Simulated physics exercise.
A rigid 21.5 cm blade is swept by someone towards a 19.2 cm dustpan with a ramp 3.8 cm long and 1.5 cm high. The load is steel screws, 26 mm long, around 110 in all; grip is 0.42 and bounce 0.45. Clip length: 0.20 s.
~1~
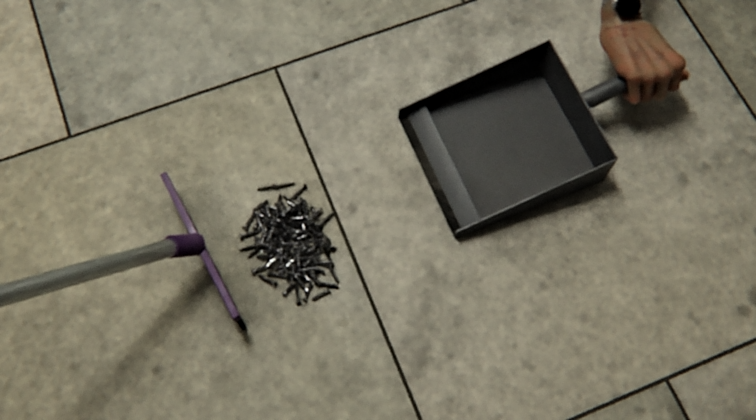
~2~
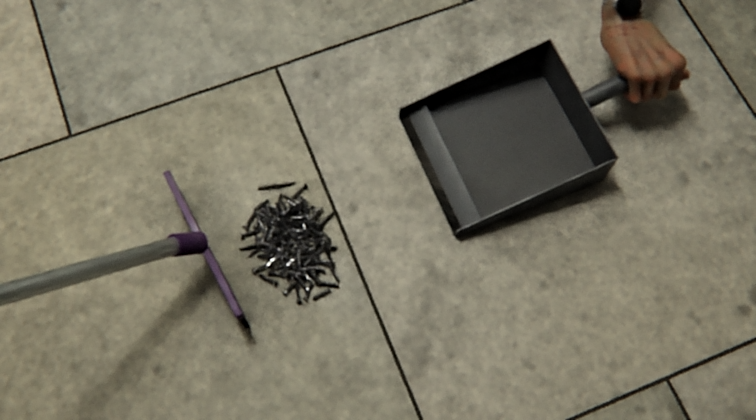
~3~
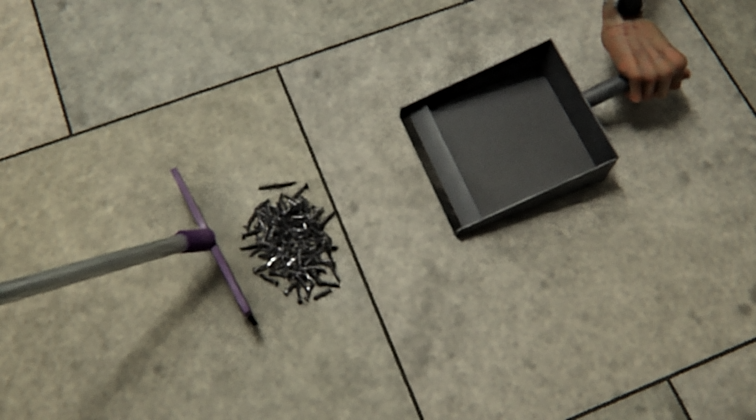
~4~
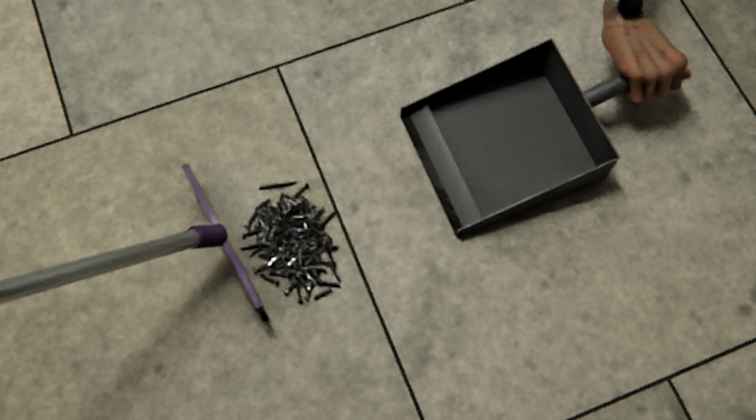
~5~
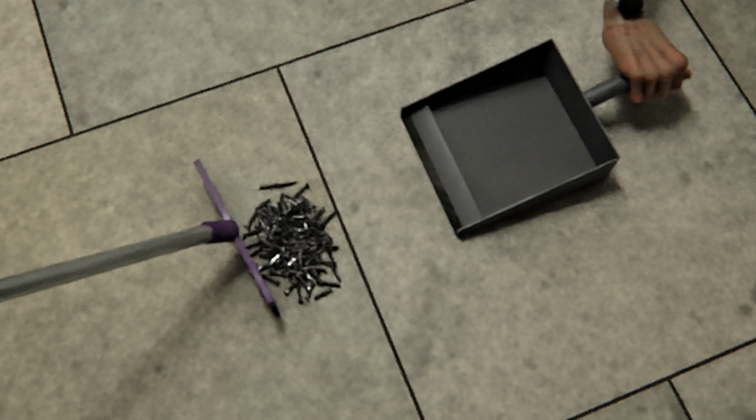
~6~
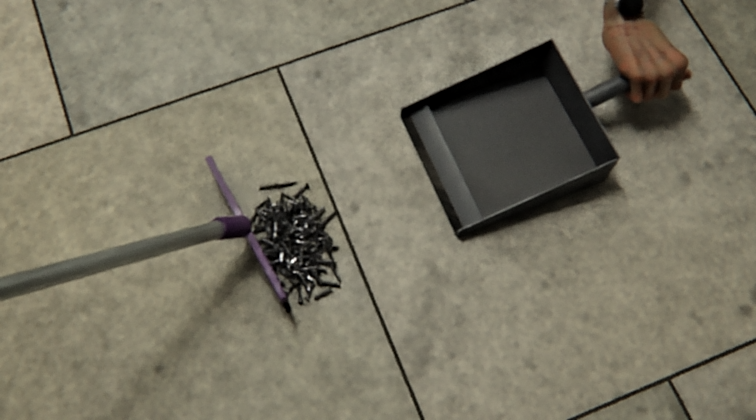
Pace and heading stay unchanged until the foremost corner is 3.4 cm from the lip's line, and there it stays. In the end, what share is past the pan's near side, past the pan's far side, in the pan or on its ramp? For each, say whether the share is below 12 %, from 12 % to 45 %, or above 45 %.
My prediction: Near side: Small; far side: Small; pan: Small.
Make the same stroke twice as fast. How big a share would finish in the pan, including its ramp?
About 25 per cent.
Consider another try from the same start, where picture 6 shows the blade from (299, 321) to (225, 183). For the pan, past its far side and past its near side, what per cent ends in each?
The pan gets 0, the far side 0 and the near side 25.
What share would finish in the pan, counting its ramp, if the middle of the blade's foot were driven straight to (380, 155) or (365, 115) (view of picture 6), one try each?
I'd expect about 10 percent, then about 5 percent.
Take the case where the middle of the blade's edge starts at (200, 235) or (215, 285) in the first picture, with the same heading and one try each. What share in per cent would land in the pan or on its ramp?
Around 5 percent, then around 5 percent.
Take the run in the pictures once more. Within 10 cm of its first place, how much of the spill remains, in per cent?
Around 0 percent.
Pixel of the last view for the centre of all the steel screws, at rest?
Somewhere near (418, 184) in the last picture.
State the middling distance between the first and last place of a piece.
Median shift: Approx. 18 cm.
Then, 0.26 s after the last picture, middle of the blade 15 cm from the lip; 0 % over the lip, far side 0 %, near side 5 %.
Then, 0.43 s after the last picture, middle of the blade 9 cm from the lip; 0 % over the lip, far side 0 %, near side 5 %.
Then, 0.73 s after the last picture, middle of the blade 5 cm from the lip; 5 % over the lip, far side 0 %, near side 5 %.
In the end, near side 5 %, far side 0 %, pan 5 %, in front of the lip or behind the blade 85 %.
